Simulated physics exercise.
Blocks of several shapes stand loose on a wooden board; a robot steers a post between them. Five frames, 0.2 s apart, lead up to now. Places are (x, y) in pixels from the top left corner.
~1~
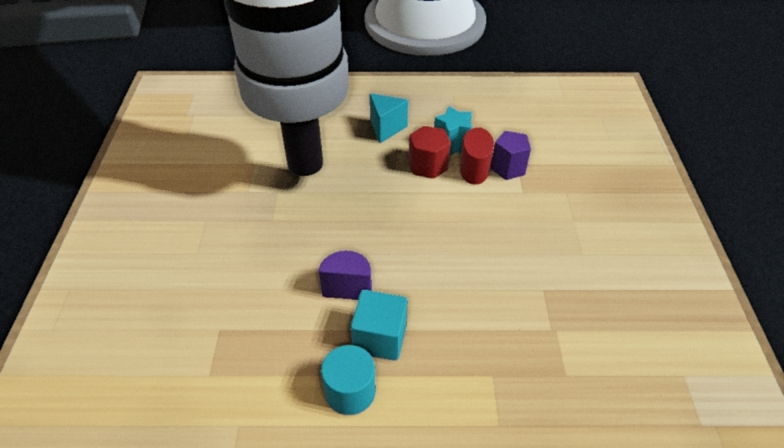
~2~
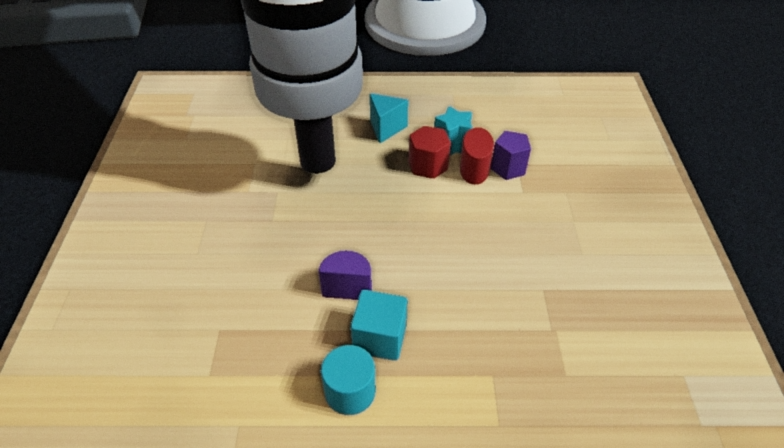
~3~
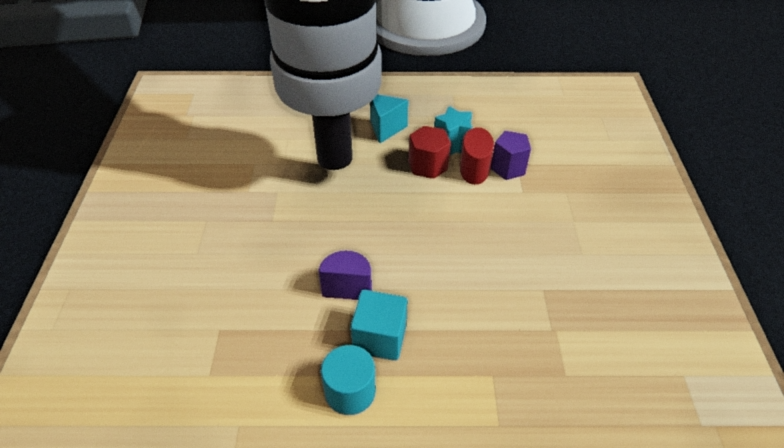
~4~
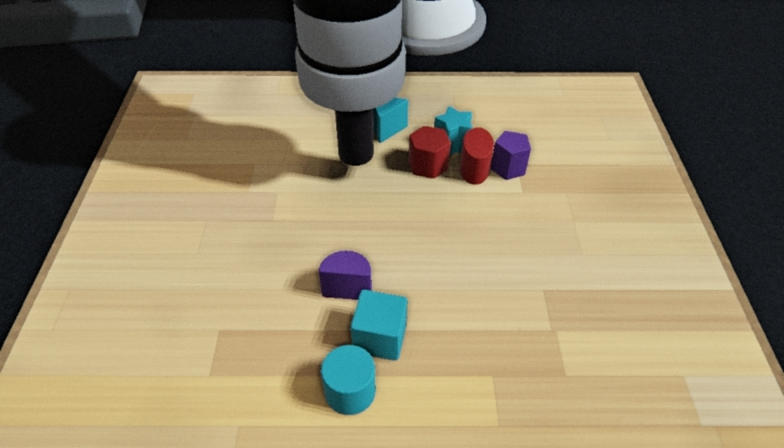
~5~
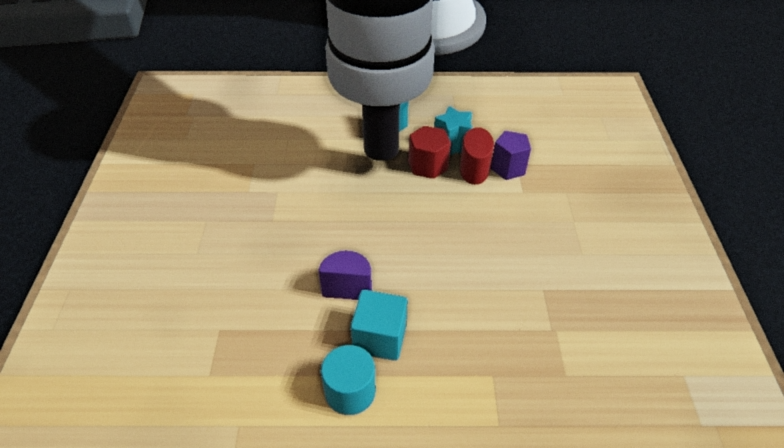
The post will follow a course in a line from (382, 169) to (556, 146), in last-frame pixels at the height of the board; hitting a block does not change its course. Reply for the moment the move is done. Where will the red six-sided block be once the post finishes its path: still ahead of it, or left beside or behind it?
I'd say the red six-sided block has slipped off and sits beside or behind the post.
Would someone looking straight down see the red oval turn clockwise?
Yes, that is how it ends up.
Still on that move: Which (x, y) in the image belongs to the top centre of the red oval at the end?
At roughly (570, 167).
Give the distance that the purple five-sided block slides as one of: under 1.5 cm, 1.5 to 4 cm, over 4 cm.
Displacement: Past 4 cm.
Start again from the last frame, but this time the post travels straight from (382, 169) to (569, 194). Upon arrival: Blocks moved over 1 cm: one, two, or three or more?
The number will come to 3 or more.
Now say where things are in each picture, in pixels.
Lower end of the post at (306, 165), tops of blocks, red six-sided block at (430, 138), turquoise star block at (455, 118), red oval at (479, 142), purple five-sided block at (514, 141), in the first frame.
Post at (318, 162), blocks as before, in the second frame.
Post at (335, 159), blocks as before, in the third frame.
Post at (356, 155), blocks as before, in the fourth frame.
Post at (381, 150), red six-sided block at (430, 138), turquoise star block at (455, 118), red oval at (479, 142), purple five-sided block at (514, 141), in the fifth frame.
What follows on the original path. One third of the way, post at (443, 142); red six-sided block at (480, 139), turned 30° clockwise; turquoise star block at (469, 116), turned 70° anticlockwise; red oval at (514, 147); purple five-sided block at (546, 142), turned 30° anticlockwise.
Two thirds of the way, post at (504, 135); red six-sided block at (541, 140), turned 70° clockwise; turquoise star block at (491, 108); red oval at (562, 161), turned 45° clockwise; purple five-sided block at (601, 152), turned 85° anticlockwise.
At the end, post at (561, 128); red six-sided block at (579, 142), turned 155° clockwise; turquoise star block at (493, 109), turned 165° anticlockwise; red oval at (570, 167), turned 70° clockwise; purple five-sided block at (613, 159), turned 125° anticlockwise.
